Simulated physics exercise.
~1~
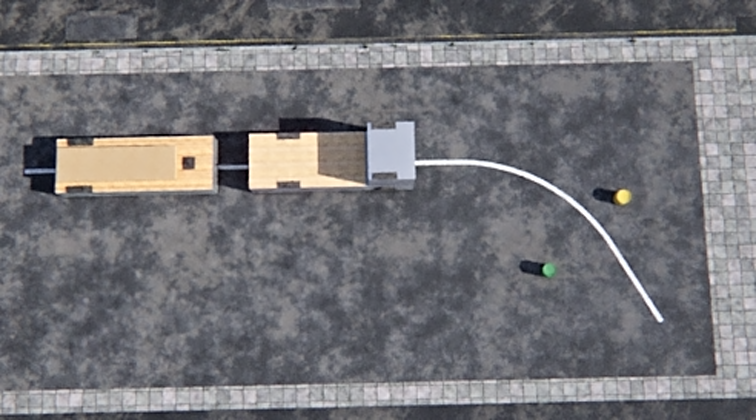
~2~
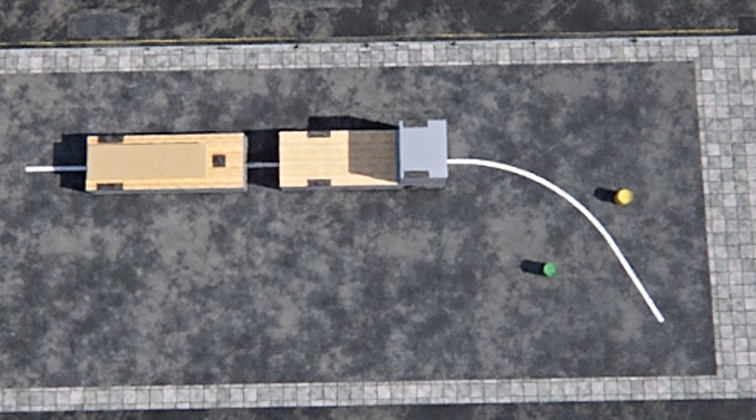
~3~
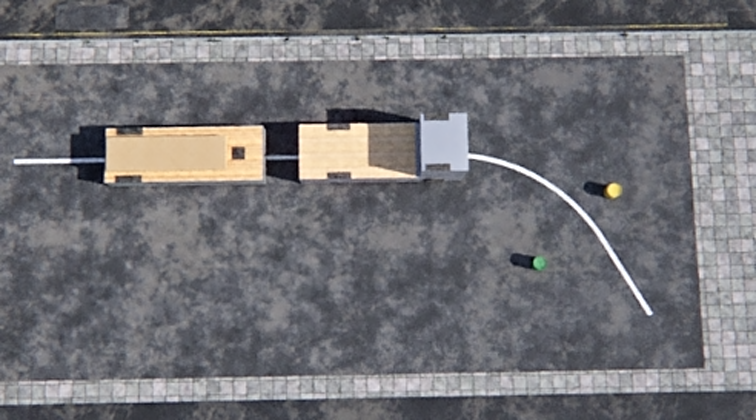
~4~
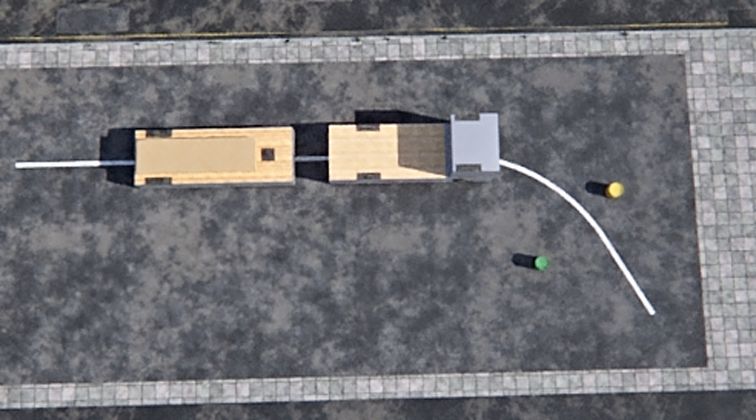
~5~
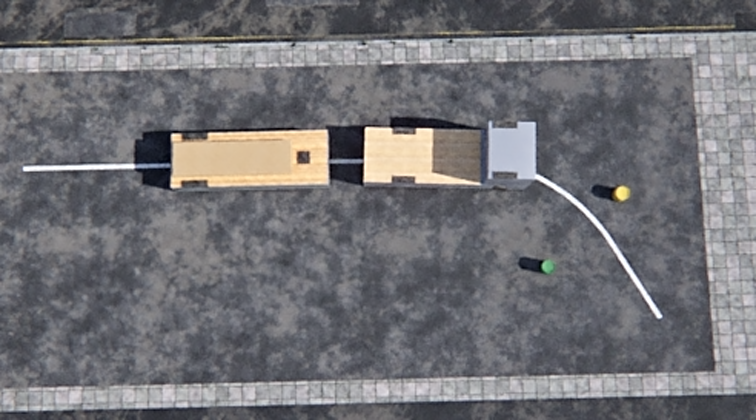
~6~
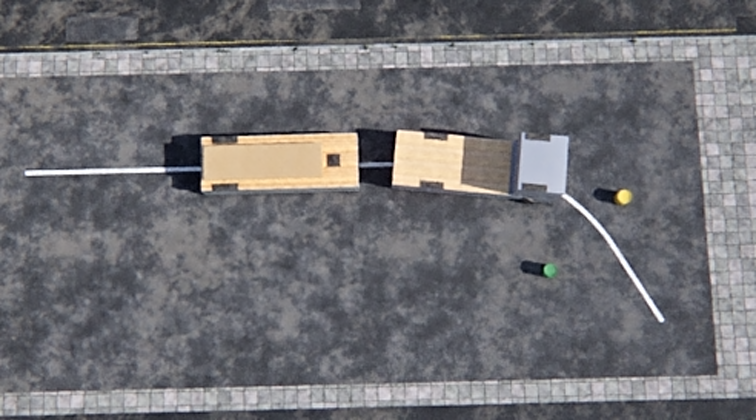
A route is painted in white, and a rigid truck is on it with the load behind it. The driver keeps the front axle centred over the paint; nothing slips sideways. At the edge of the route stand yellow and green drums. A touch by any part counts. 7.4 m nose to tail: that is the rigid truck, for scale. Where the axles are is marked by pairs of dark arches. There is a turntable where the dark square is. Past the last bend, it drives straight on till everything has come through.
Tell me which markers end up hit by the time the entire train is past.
The yellow marker is hit. The green marker is hit.
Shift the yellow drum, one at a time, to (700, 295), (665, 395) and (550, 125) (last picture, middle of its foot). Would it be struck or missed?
Results in order - no collision, collision, no collision.
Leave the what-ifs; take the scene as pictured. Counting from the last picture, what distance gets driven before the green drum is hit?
Roughly 14.5 metres more.
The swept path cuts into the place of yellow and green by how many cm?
Estimates - yellow: Some 30; green: Some 30.
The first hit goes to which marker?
Yellow.
3.2 m further on, the last axle is at (292, 162) of the last picture, on the line; the rigid truck has hit yellow.
14.6 m further on, the last axle is at (514, 208) of the last picture, 190 cm off the line; the trailer has hit green.
25.1 m further on, the last axle is at (688, 370) of the last picture, 60 cm off the line; 2 of 2 struck in all.
